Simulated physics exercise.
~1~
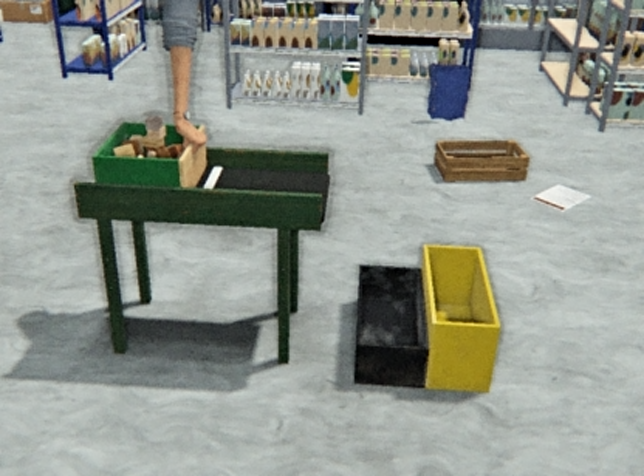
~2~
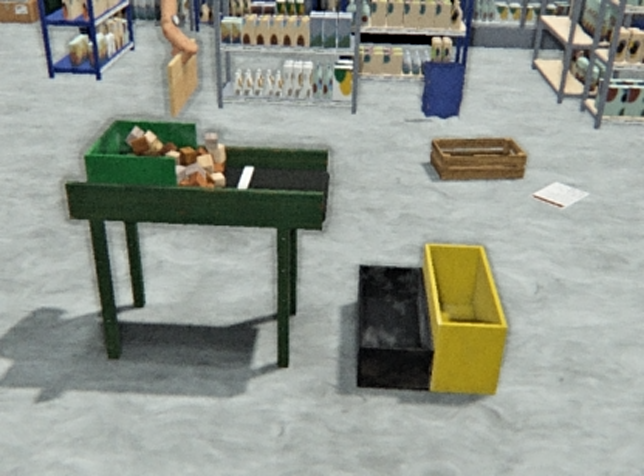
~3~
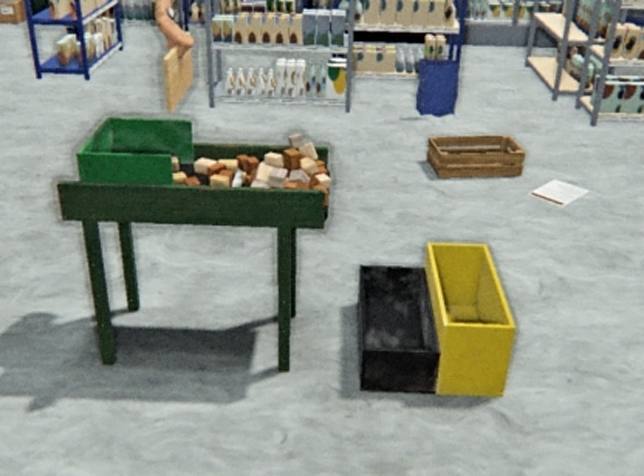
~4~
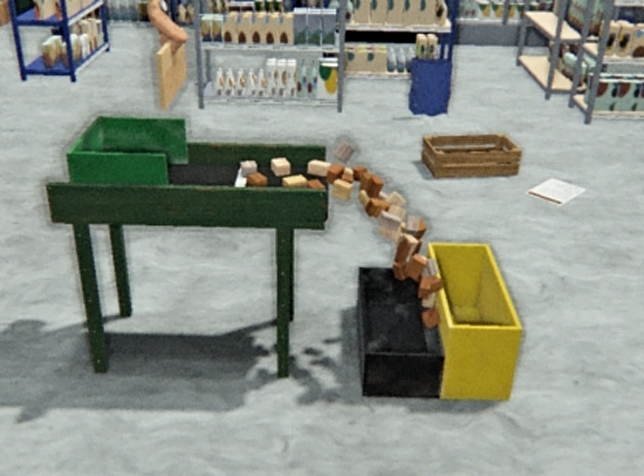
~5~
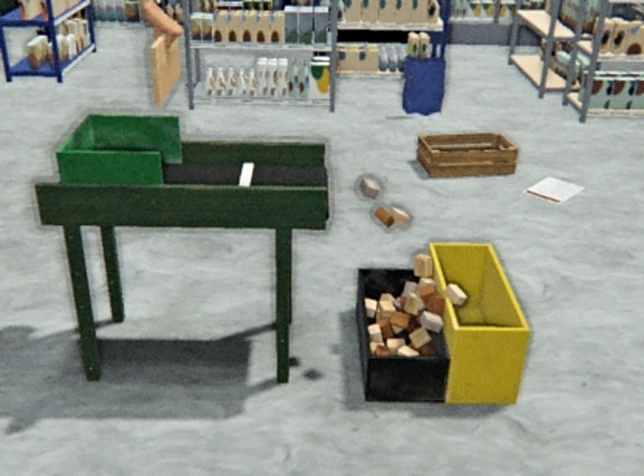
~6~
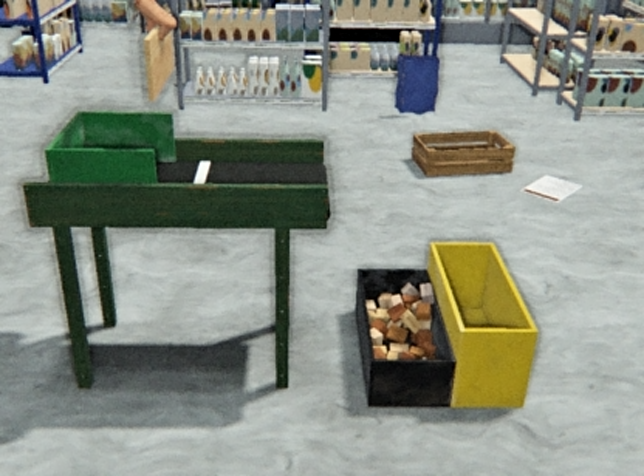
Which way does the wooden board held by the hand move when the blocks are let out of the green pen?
The board moves upward, lifted by the hand clear of the pen's opening.
